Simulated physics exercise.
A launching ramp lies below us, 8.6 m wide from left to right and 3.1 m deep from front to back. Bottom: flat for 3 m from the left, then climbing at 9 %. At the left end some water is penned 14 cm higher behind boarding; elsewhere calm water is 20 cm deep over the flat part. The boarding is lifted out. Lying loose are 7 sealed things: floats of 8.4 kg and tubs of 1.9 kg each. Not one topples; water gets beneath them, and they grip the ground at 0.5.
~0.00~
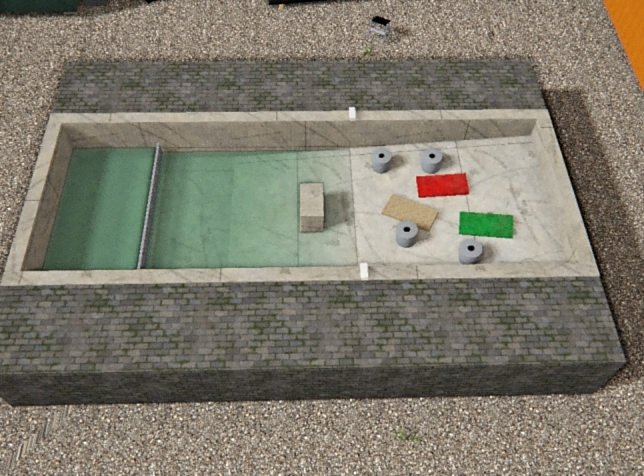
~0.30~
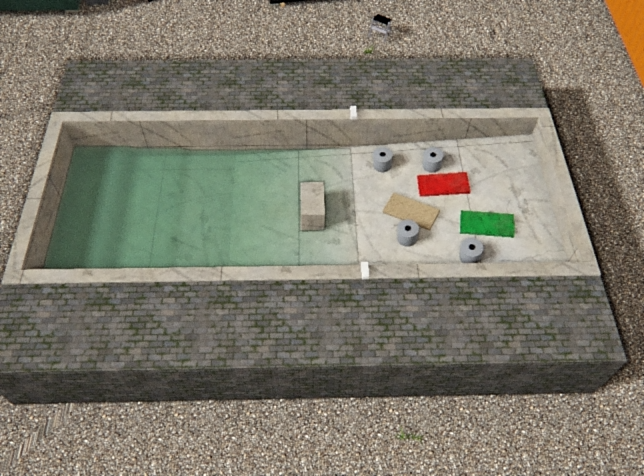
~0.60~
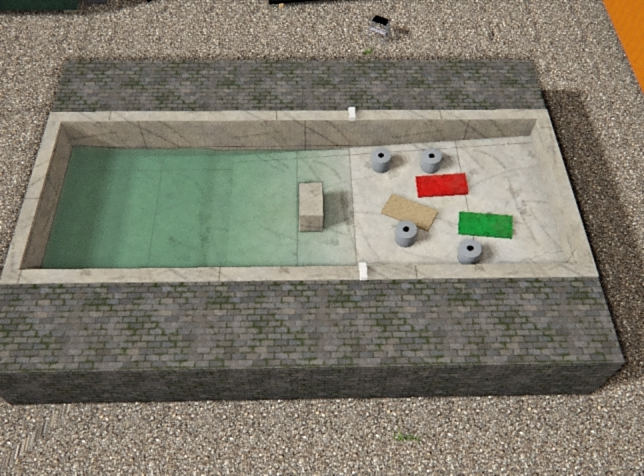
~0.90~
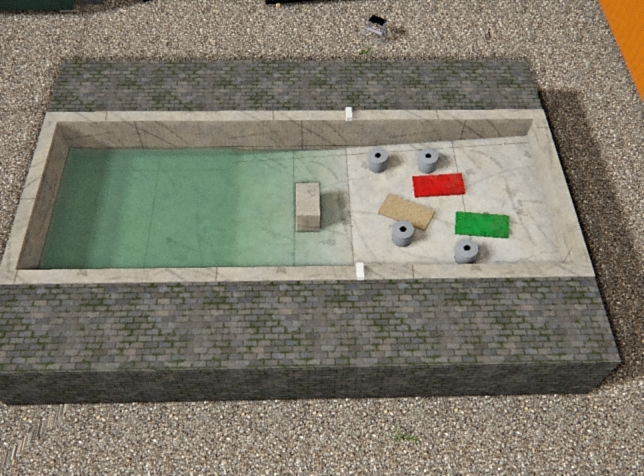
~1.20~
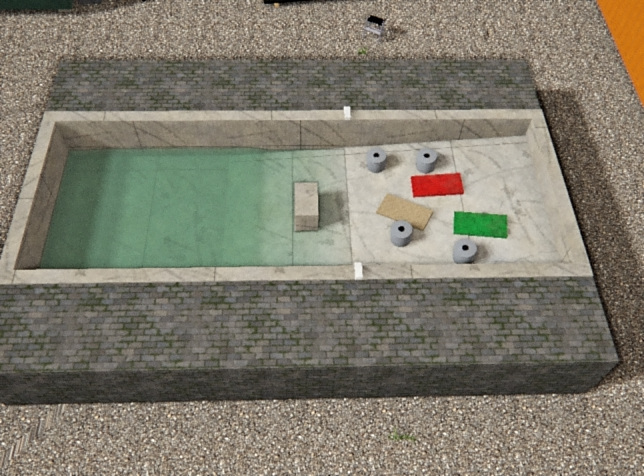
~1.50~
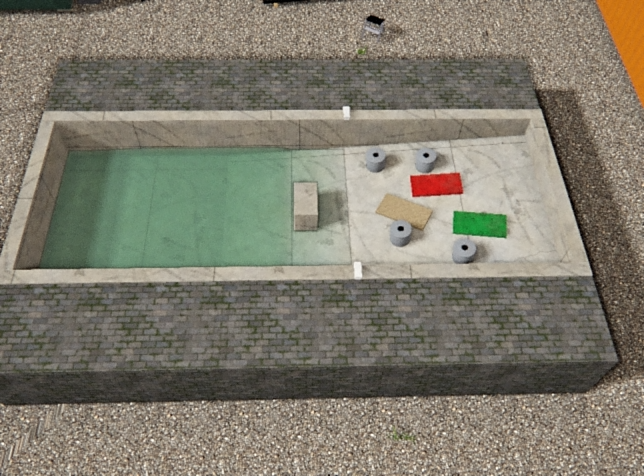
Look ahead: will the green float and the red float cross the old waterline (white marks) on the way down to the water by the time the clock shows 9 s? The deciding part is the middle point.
Green float: Not beyond, red float: Not beyond.
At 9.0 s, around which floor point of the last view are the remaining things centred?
They're centred close to (360, 211).
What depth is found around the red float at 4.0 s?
Near 2 cm deep.
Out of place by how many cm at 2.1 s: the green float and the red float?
I'd say about 0 and 0 centimetres.
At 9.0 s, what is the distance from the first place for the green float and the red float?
The first is around 0 cm away, the second around 10 cm.
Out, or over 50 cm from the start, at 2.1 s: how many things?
The answer is 0.
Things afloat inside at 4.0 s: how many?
At that time the total is 2.
After 2.1 s the green float is near (480, 223), 0.0 m from its start, aground; the red float is near (437, 184), 0.0 m from its start, aground; 0 of 7 are over the mark; 0 afloat.
After 4.0 s the green float is near (480, 223), 0.0 m from its start, aground; the red float is near (437, 184), 0.0 m from its start, aground; 0 of 7 are over the mark; 2 afloat.
After 6.3 s the green float is near (480, 223), 0.0 m from its start, aground; the red float is near (432, 183), 0.1 m from its start, aground; 0 of 7 are over the mark; 4 afloat.
After 9.0 s the green float is near (480, 223), 0.0 m from its start, aground; the red float is near (432, 183), 0.1 m from its start, aground; 4 of 7 are over the mark; 3 afloat.
